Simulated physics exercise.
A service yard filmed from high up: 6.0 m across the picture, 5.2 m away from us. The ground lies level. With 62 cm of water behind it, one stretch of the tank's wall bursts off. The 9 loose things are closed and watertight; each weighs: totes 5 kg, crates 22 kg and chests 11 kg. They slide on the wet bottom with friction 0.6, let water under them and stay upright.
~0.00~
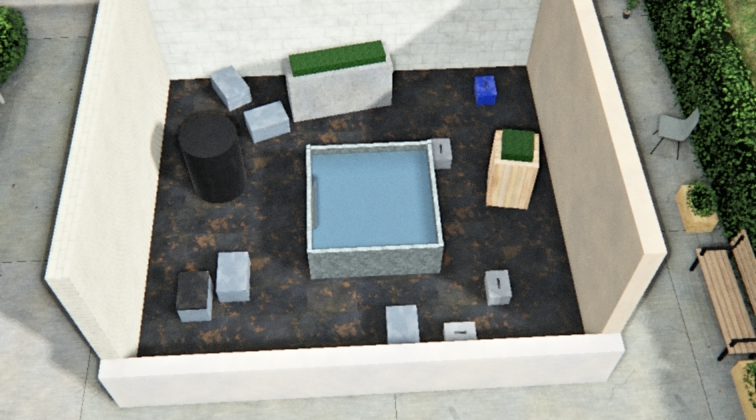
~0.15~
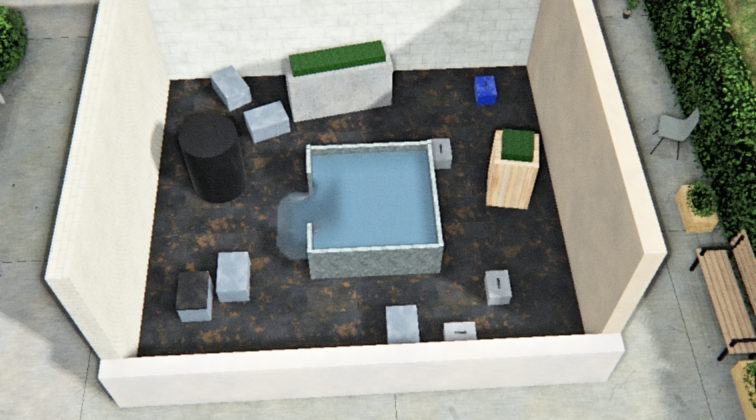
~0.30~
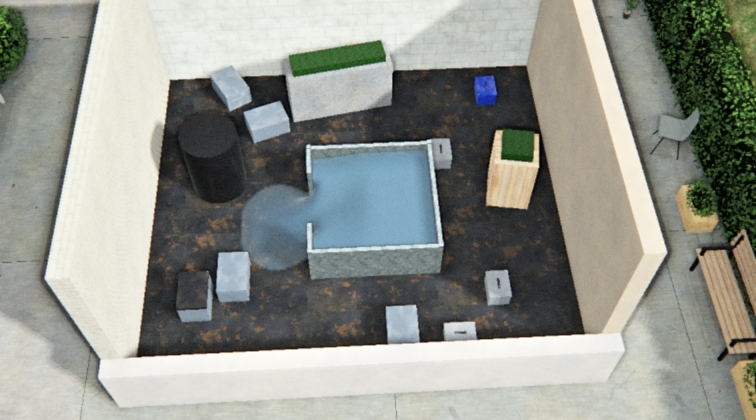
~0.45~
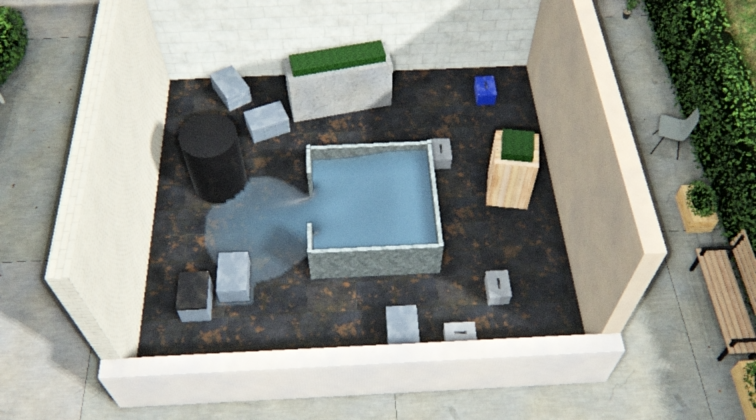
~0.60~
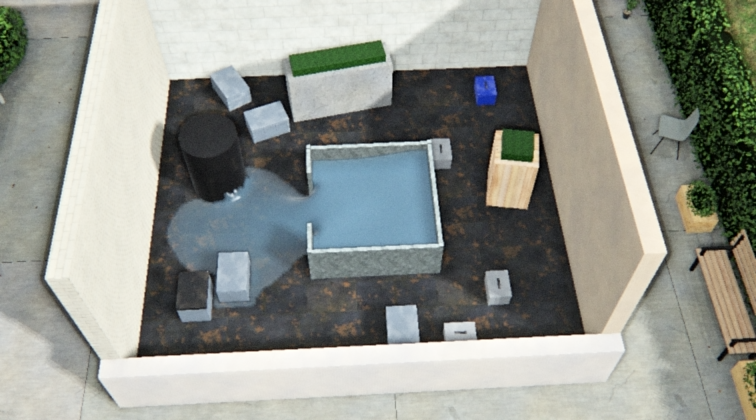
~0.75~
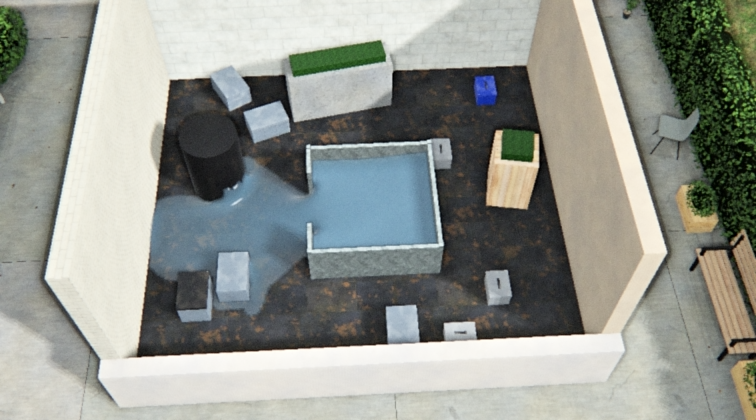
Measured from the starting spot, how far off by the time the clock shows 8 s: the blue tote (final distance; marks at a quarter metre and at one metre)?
The blue tote holds its place.
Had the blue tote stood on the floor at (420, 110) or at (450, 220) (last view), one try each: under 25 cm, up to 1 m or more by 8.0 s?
In turn: It barely shifts; it stays put.
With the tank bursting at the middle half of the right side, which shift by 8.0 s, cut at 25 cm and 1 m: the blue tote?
Then the blue tote ends far away.
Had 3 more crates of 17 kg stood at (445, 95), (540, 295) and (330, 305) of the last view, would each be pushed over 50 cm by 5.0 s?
In turn: Short of it, under, more.
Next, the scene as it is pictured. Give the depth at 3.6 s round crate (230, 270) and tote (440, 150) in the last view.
Roughly 6 and 0 cm.
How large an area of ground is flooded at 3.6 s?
Roughly 18 m2.
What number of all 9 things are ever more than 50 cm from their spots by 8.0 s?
That makes 5.
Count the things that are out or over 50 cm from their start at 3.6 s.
I count 2.
After 1.6 s the blue tote is near (486, 86), 0.0 m from its start, aground; 1 afloat.
After 3.6 s the blue tote is near (486, 86), 0.0 m from its start, aground; 1 afloat.
After 5.6 s the blue tote is near (486, 86), 0.0 m from its start, aground; 1 afloat.
After 8.0 s the blue tote is near (486, 86), 0.0 m from its start, aground; 1 afloat.
